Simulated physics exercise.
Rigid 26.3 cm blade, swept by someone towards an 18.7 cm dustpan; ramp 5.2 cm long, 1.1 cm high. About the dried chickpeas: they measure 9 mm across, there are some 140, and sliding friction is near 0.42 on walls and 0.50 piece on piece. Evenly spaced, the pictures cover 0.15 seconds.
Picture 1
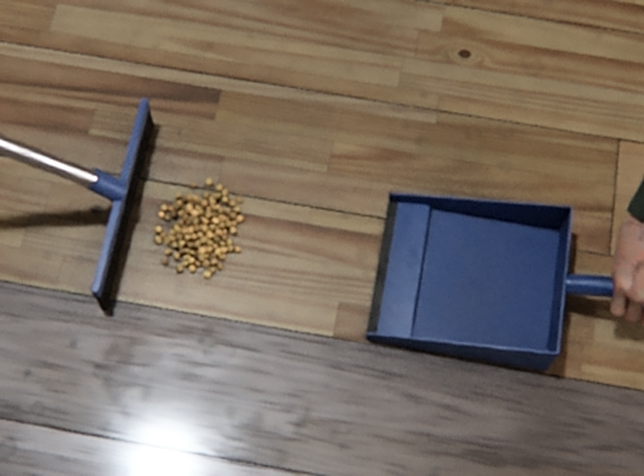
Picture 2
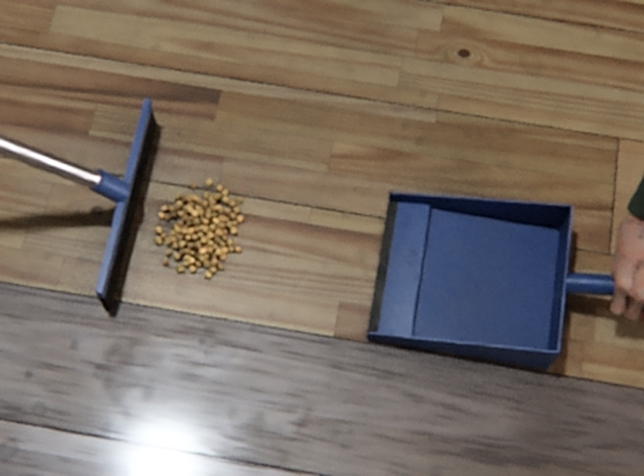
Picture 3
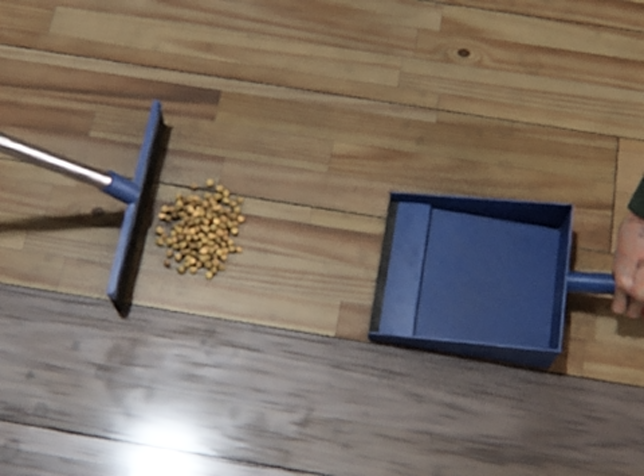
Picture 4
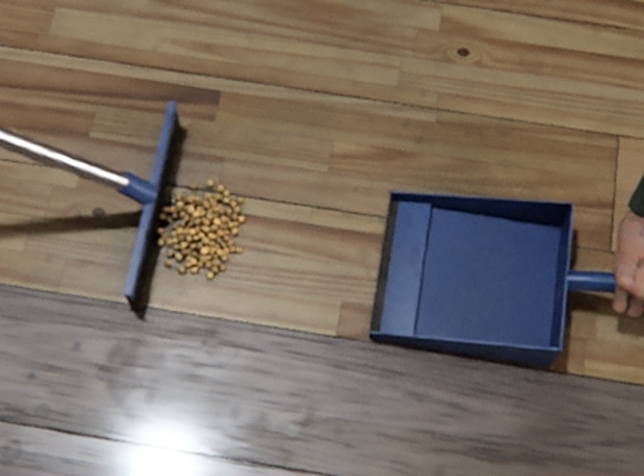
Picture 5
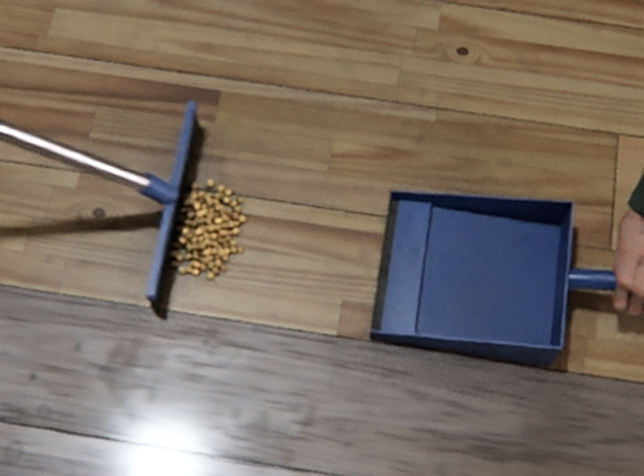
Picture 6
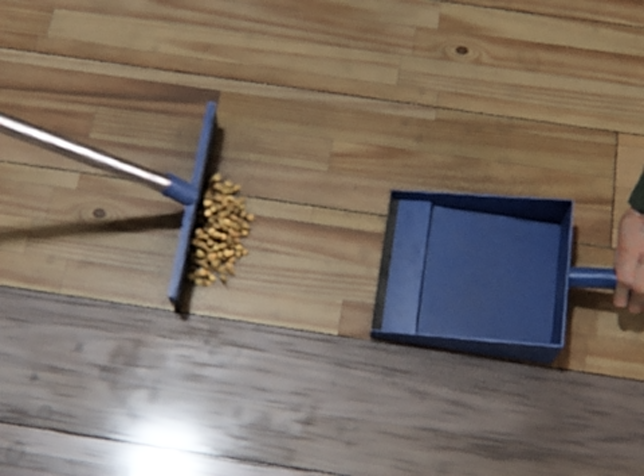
A wooden floor of warm brown planks, with a greyish band and a bright glare along the lower part, is seen from above. A blue blade on a metallic pole stands left of a small pile of tan dried chickpeas, while a hand at the right edge holds a blue dustpan. The blade slides rightward, meets the chickpeas and pushes them slightly right, bunching them along its edge.
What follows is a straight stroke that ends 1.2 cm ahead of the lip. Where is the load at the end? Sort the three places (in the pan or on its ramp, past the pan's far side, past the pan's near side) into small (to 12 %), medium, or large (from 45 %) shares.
Pan: Large. Far side: Medium. Near side: Small.
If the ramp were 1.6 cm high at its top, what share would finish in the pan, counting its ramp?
55 per cent.
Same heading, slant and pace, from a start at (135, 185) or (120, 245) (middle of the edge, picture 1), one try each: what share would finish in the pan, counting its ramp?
55 and 60 per cent, roughly.
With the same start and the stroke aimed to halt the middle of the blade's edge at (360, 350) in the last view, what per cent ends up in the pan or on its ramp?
Some 45 per cent.
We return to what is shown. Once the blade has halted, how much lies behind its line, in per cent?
Estimate: Near 0 %.
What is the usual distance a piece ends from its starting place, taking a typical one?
I'd put it near 26 cm.
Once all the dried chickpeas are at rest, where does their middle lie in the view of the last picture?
When it all comes to rest, the middle is near (404, 244).
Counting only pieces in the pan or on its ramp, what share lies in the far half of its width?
About 70 %.
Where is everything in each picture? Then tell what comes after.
The first picture shows blade from (97, 292) to (145, 105), moved 0.0 cm, 0 of the pieces shifted so far; middle of the pieces at (202, 228); pan at (481, 286).
The second picture shows blade from (101, 293) to (148, 106), moved 0.4 cm, 0 of the pieces shifted so far; middle of the pieces at (203, 228).
The third picture shows blade from (112, 294) to (157, 107), moved 1.6 cm, 0 of the pieces shifted so far; middle of the pieces at (203, 228).
The fourth picture shows blade from (129, 295) to (173, 108), moved 3.5 cm, 0 of the pieces shifted so far; middle of the pieces at (204, 229).
The fifth picture shows blade from (151, 296) to (192, 109), moved 6.0 cm, 69 of the pieces shifted so far; middle of the pieces at (208, 229).
The sixth picture shows blade from (173, 296) to (212, 109), moved 8.5 cm, 139 of the pieces shifted so far; middle of the pieces at (218, 226); pan at (484, 281).
Then, 0.15 s after the last picture, middle of the blade 12 cm from the lip; 0 % over the lip, far side 5 %, near side 0 %.
Then, 0.25 s after the last picture, middle of the blade 4 cm from the lip; 0 % over the lip, far side 10 %, near side 5 %.
Then, 0.48 s after the last picture, middle of the blade 1 cm from the lip; 60 % over the lip, far side 15 %, near side 5 %.
In the end, pan 60 %, far side 15 %, near side 5 %, in front of the lip or behind the blade 20 %.
